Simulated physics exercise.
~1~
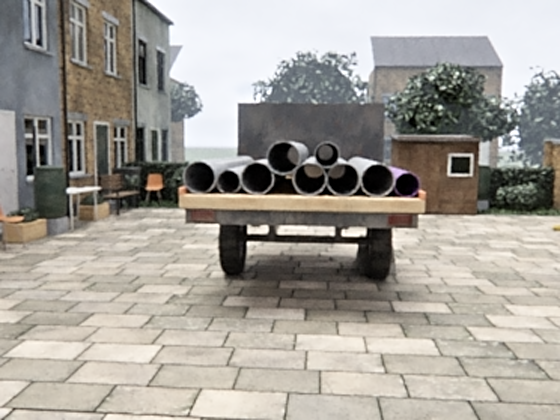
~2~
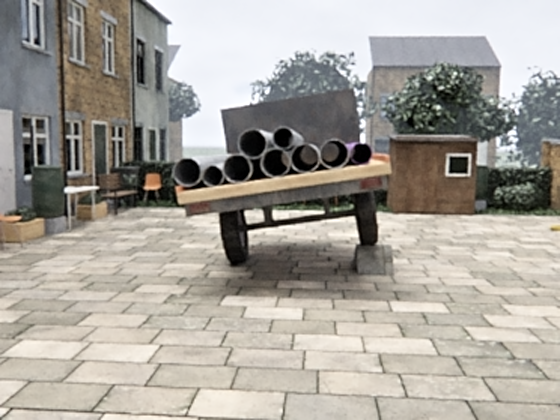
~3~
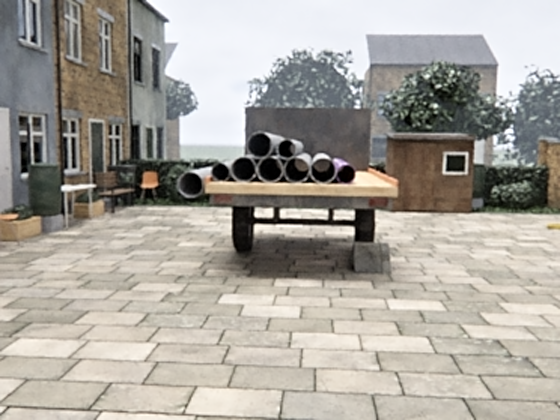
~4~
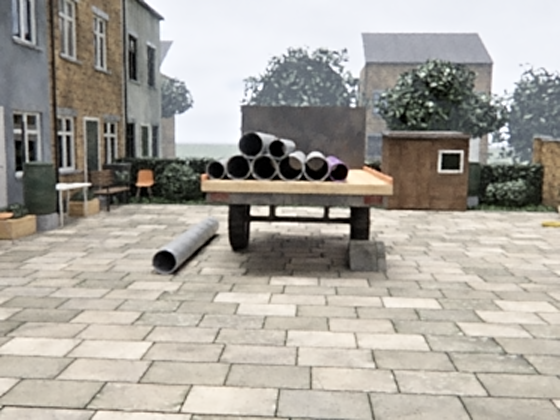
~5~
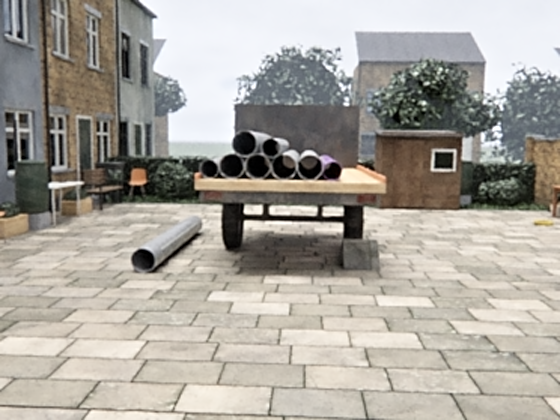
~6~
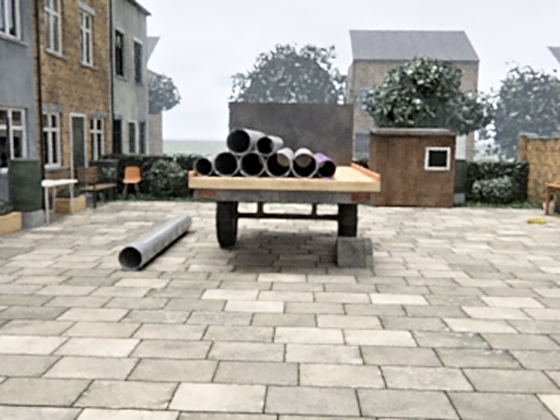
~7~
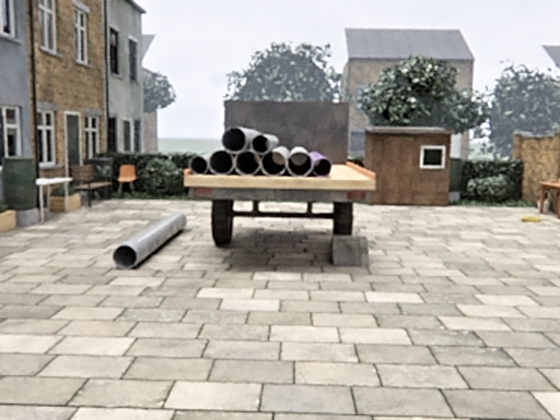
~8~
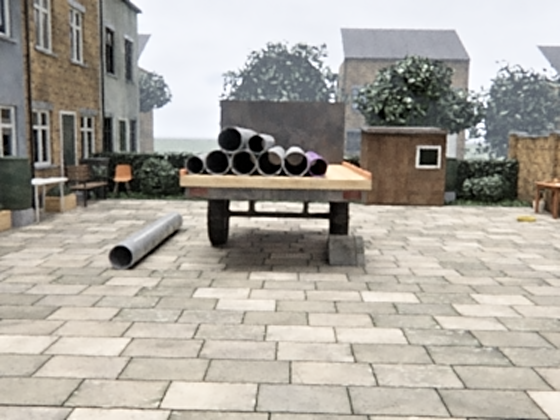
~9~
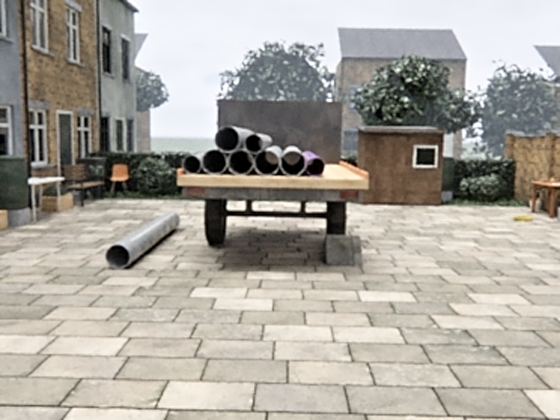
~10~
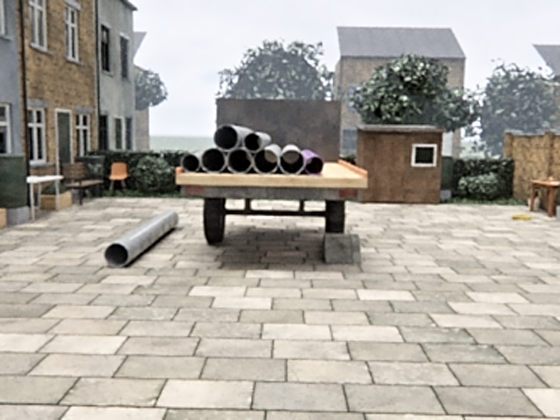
A flat trailer loaded with loose pipes tipped to the left as its right wheel rode over a hump, then levelled out and stopped; one grey pipe dropped off the left side onto the paving, while the purple one stayed aboard with the rest.
